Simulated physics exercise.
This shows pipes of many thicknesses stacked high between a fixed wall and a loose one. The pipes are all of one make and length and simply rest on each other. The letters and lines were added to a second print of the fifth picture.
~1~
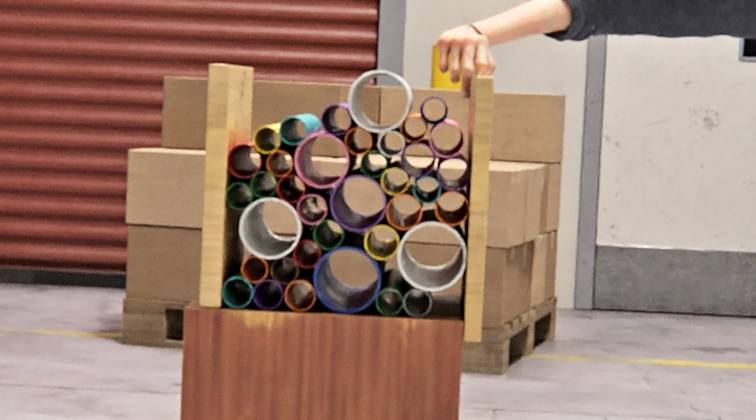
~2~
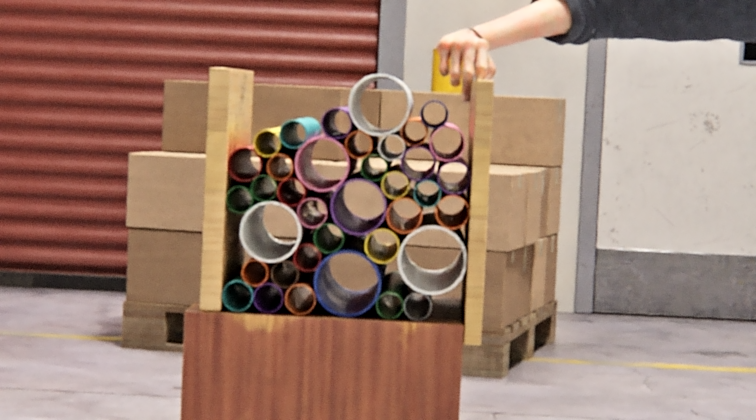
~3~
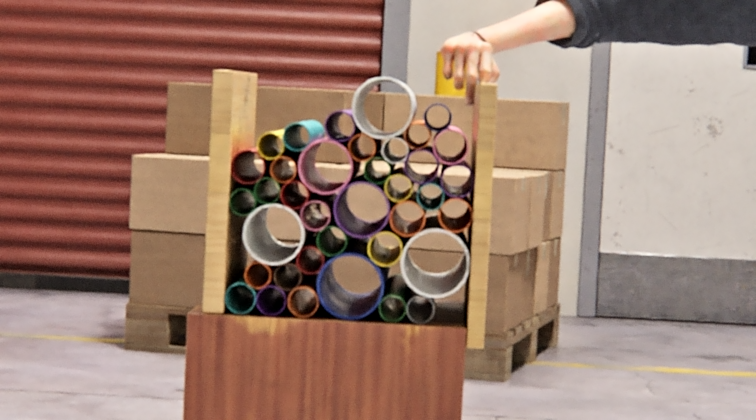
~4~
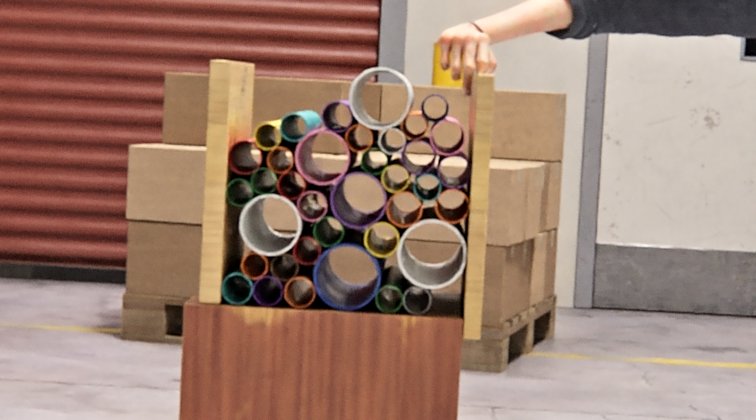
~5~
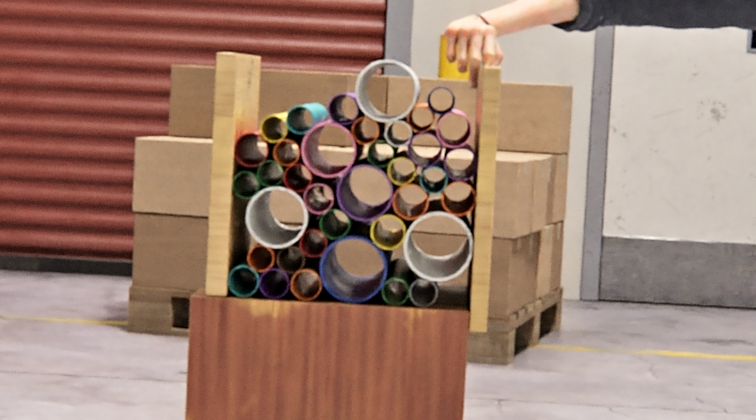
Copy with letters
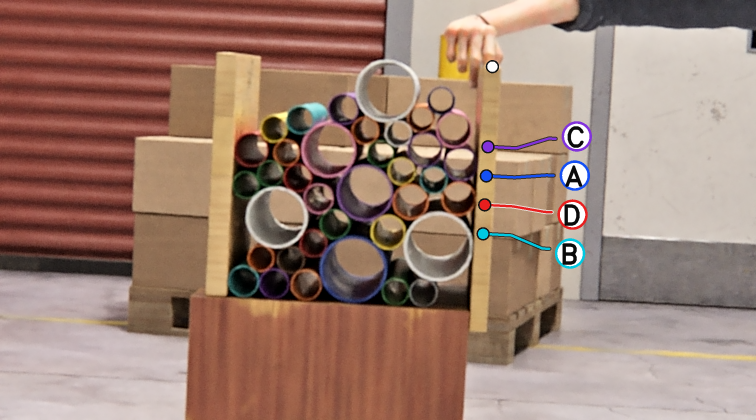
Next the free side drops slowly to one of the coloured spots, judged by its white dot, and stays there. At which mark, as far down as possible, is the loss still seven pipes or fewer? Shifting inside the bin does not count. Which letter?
Mark D is as low as it can go.
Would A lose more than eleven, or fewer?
Fewer than eleven.
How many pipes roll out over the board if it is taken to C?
It comes to none.
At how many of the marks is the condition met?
Three of the four.
On the marked copy, A at (487, 176); B at (483, 234); C at (488, 147); D at (485, 205); the white dot at (493, 66).
Taking D. A third of the way, top of the board (480, 130).
Two thirds of the way, top of the board (476, 201).
When it is over, top of the board (476, 204), three out over the board.
As for the rest, A none out over the board; B more than seven out over the board; C none out over the board.
